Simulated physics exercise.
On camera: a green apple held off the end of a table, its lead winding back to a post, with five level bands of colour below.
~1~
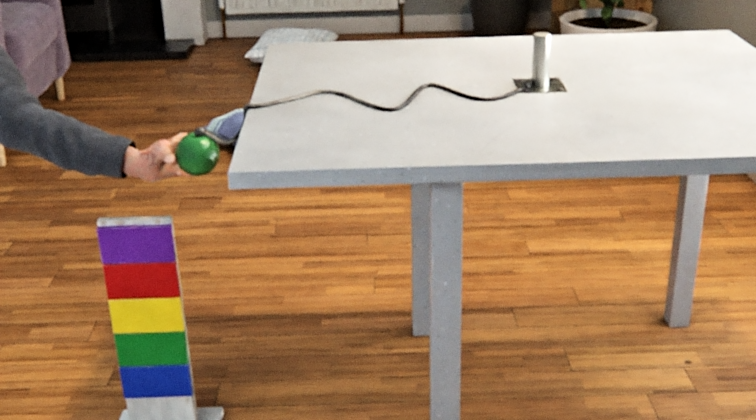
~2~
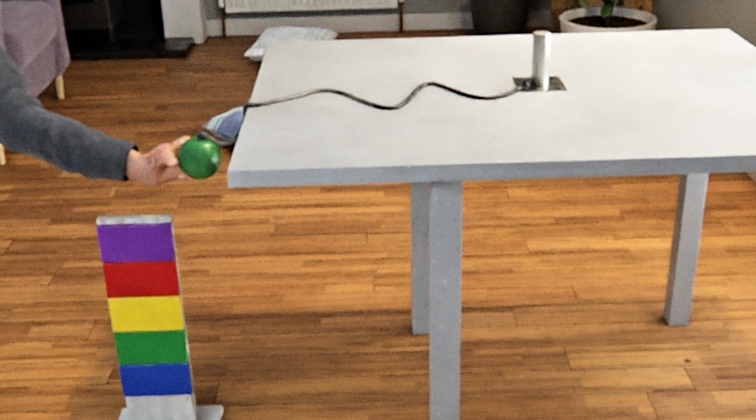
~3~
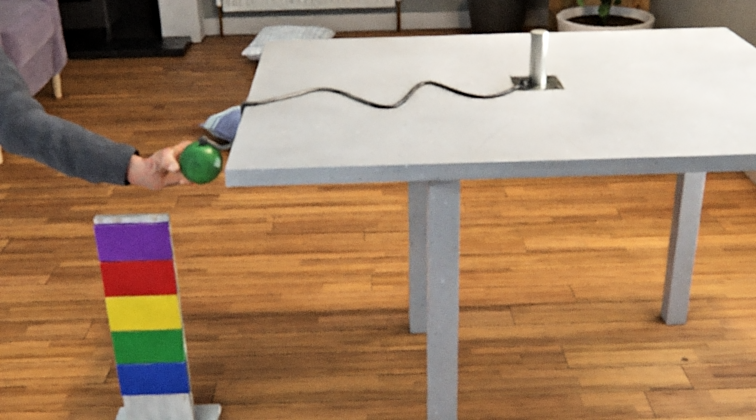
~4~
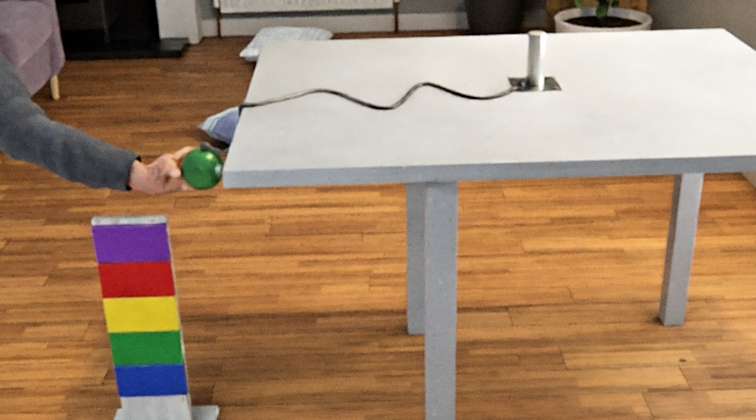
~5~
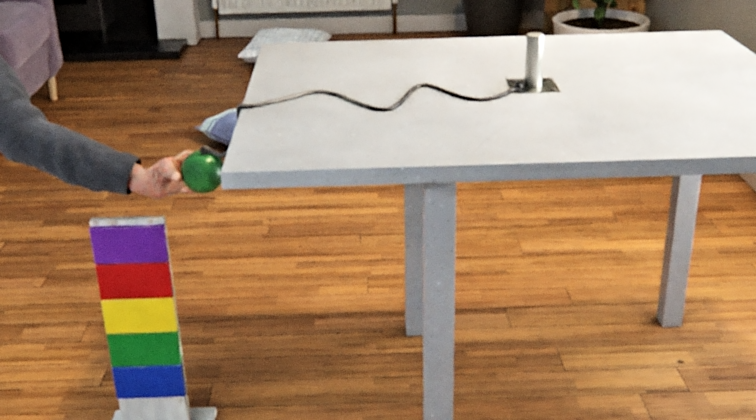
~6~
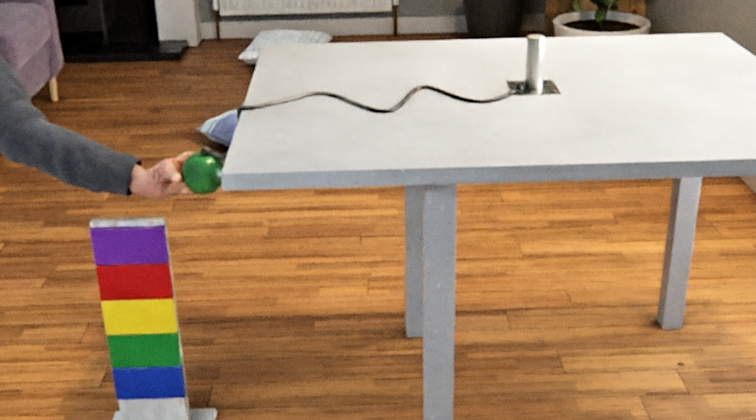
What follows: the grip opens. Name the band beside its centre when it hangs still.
The yellow one.
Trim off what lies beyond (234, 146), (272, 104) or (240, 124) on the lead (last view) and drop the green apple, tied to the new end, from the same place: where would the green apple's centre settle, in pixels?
In that order: (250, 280), (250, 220) and (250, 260).
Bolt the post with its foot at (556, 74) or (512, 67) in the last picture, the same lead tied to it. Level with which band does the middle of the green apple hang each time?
One after the other, red; yellow.
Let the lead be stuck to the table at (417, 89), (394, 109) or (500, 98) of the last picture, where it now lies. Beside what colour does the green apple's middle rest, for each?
It would be red; purple; yellow.
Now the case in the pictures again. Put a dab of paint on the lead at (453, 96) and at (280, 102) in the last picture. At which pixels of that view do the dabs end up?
The first at (426, 94), the second at (246, 192).
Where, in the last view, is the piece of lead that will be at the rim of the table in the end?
Near (346, 99).
Soon after, apple near (275, 302); level with yellow.
Then, apple near (243, 312); level with yellow.
At rest, apple near (256, 309); level with yellow. The lead holds its middle at yellow.
